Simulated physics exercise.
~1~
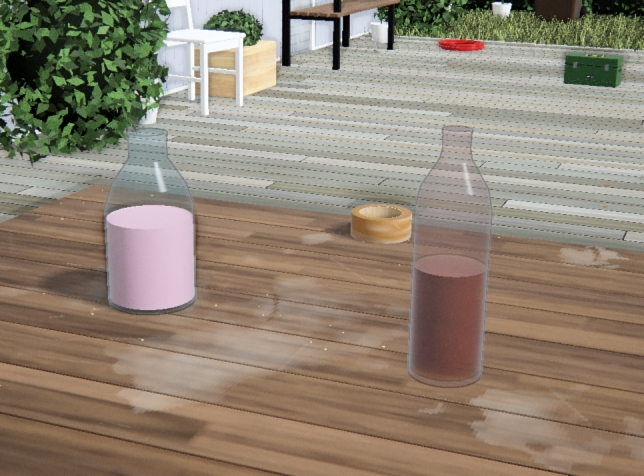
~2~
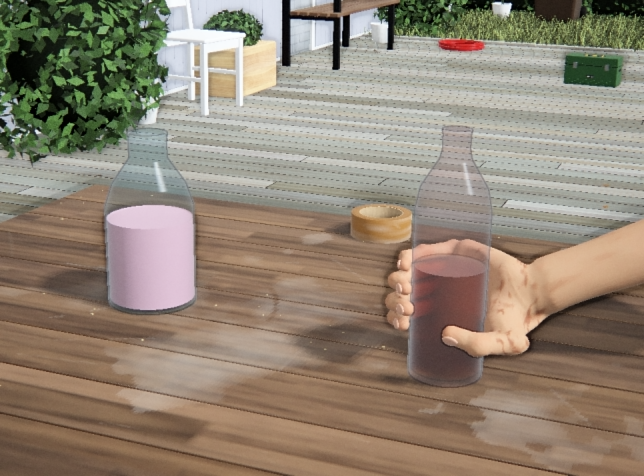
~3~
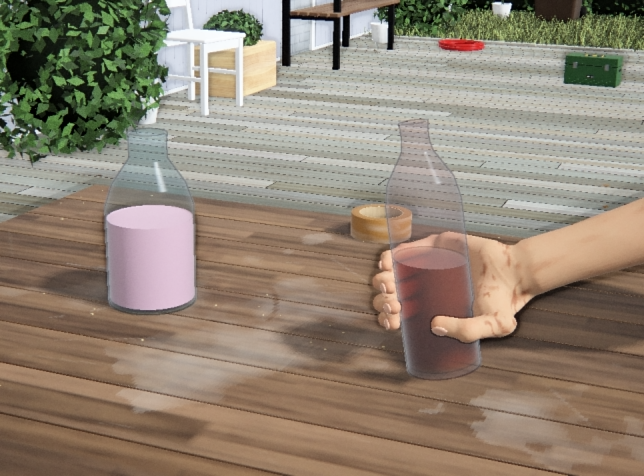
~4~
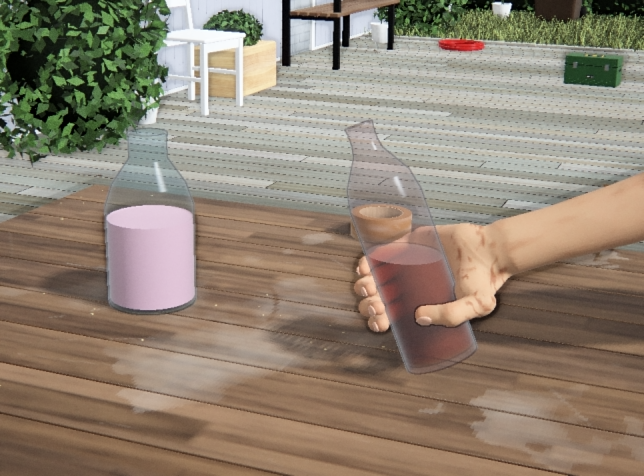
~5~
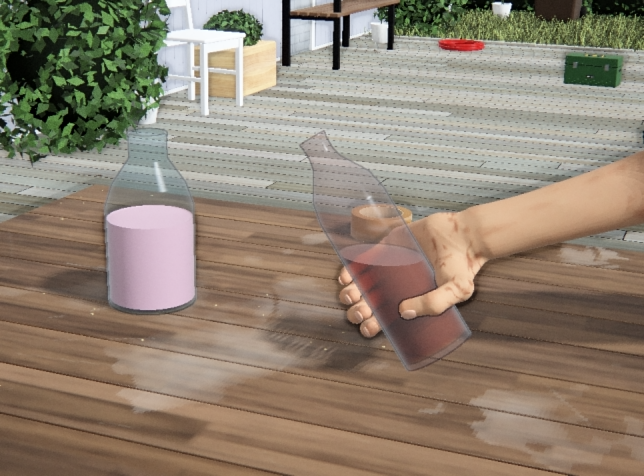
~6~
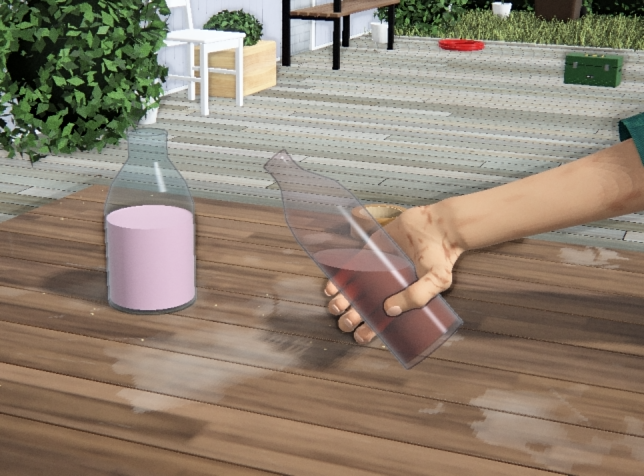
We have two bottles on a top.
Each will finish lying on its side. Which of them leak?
In order: Left bottle: The result will be some loss; right bottle: The result will be some loss.
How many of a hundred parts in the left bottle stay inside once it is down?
Kept: Around 40 per cent.
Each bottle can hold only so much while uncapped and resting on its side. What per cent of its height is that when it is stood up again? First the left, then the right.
In turn 20 and 26 per cent.
A moment on, the right bottle is nearly down; right bottle, all still inside.
Further on, the right bottle lies flat; right bottle, a puddle at its mouth.
When it is over, both lie flat; right bottle, a puddle at its mouth; left bottle, a puddle at its mouth.
